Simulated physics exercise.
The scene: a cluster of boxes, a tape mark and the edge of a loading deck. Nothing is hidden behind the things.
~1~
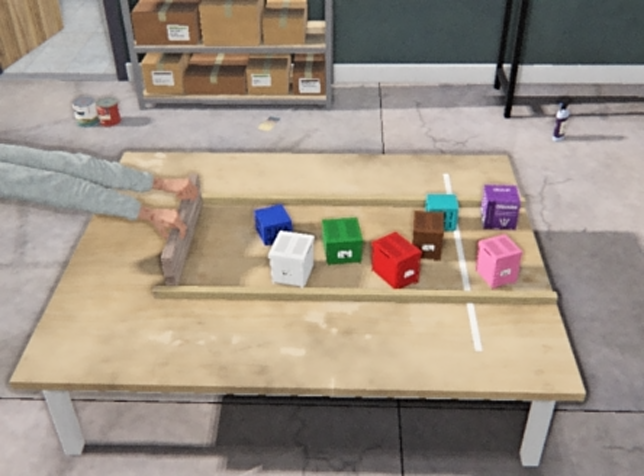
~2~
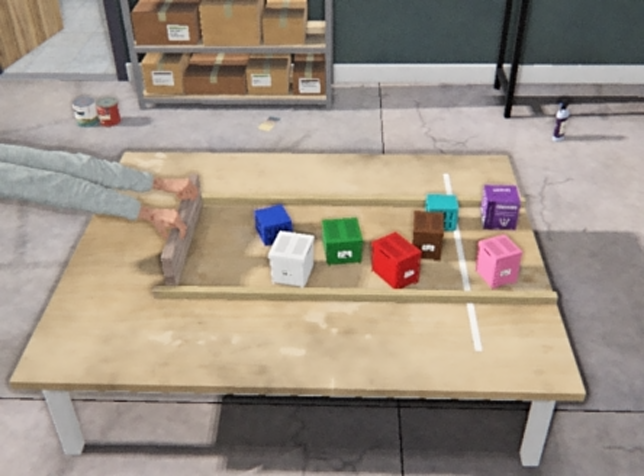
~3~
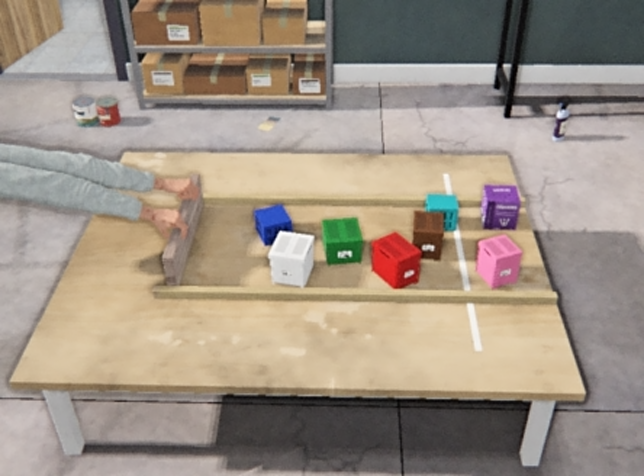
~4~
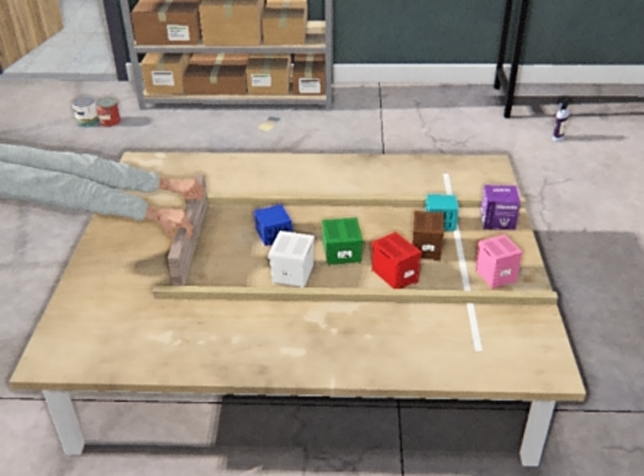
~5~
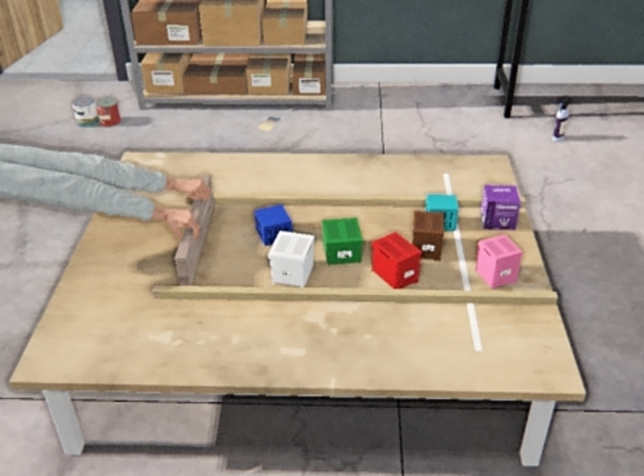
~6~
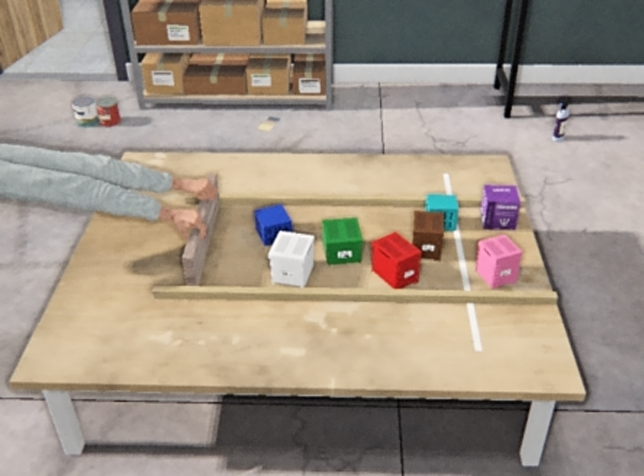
On a wooden table in a workshop, two hands slowly slid a plank a short way right between two rails, toward eight colorful boxes that stayed still, some near a white tape line.
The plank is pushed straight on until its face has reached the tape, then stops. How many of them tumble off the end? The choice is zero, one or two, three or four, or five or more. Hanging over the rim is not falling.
As it turns out, the number that fall off is one or two.
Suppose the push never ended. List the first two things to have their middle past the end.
In order: The brown tote, the pink tote.
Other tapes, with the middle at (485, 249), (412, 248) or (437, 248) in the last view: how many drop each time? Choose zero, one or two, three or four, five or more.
The falls would be either one or two; none; none at all.
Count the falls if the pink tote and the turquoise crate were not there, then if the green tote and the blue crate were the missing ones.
It would be 1 and 0.
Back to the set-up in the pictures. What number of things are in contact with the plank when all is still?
In contact: 3.
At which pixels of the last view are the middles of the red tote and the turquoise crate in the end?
The red tote stops around (520, 269); the turquoise crate around (472, 207).
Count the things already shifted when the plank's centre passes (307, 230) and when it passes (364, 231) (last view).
By then 3, and 5.
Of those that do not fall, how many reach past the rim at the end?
That would be 1.
Early on, none off yet; purple box at rest near (500, 207); pink tote at rest near (498, 262); turquoise crate at rest near (441, 213).
Finally, the number that fall off is one or two; lost, brown tote.
